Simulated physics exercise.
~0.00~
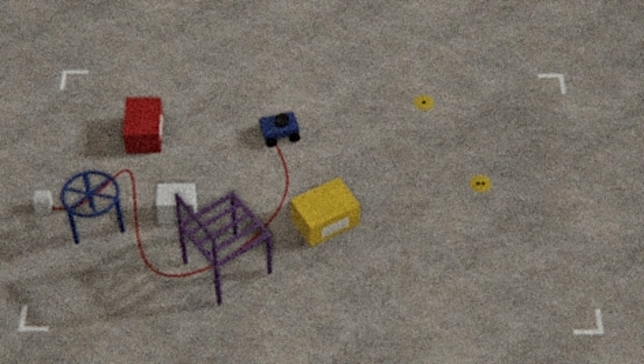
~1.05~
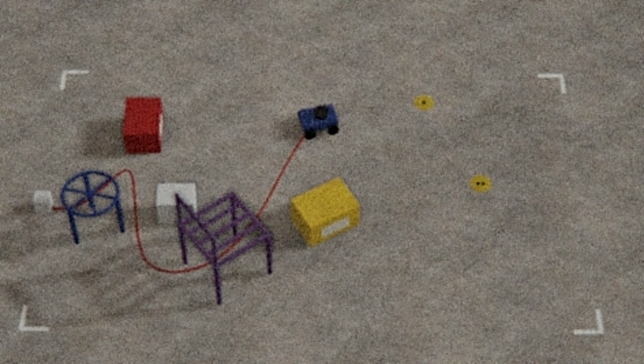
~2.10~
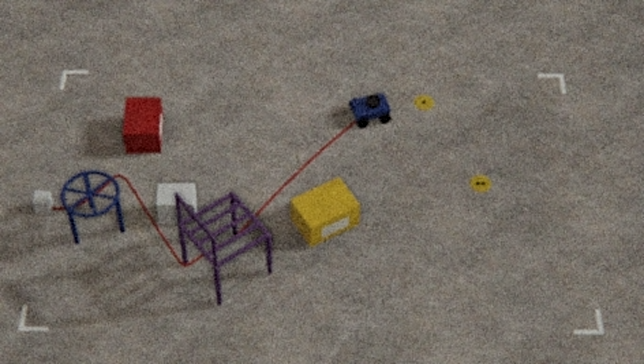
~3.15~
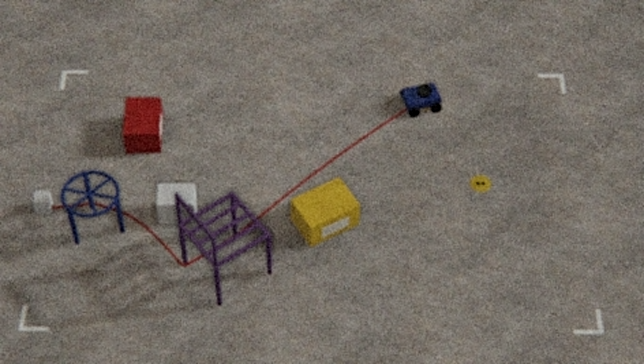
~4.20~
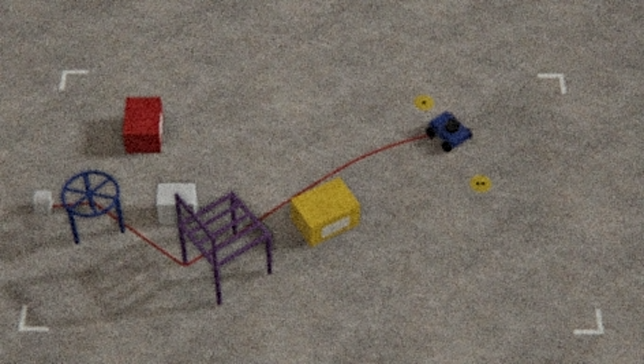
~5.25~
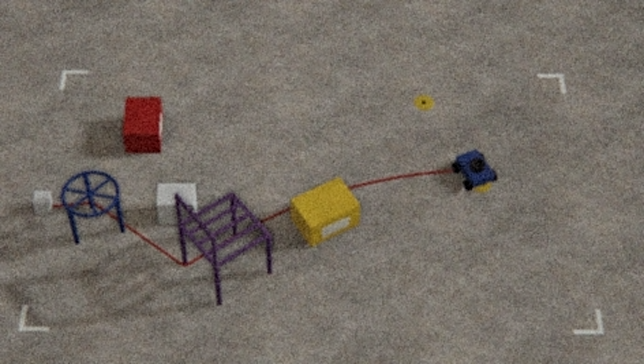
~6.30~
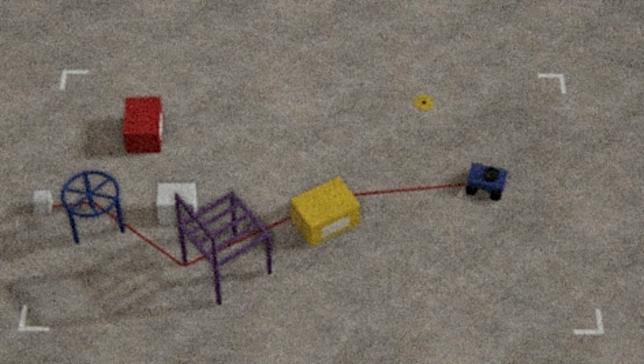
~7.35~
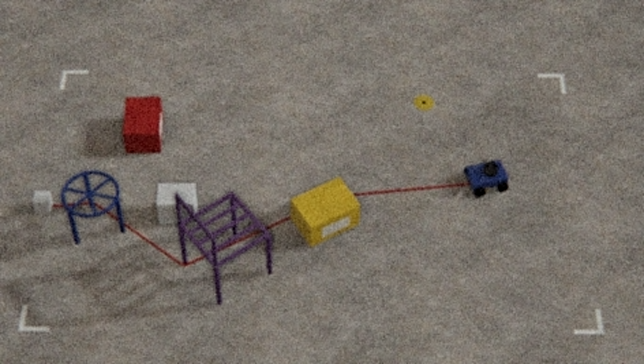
A small blue cart trailing a red cord rolled right to the first yellow mark, then turned down and right to the second, drawing the cord straighter past the purple chair and yellow carton, and stopped with the plug still in place.
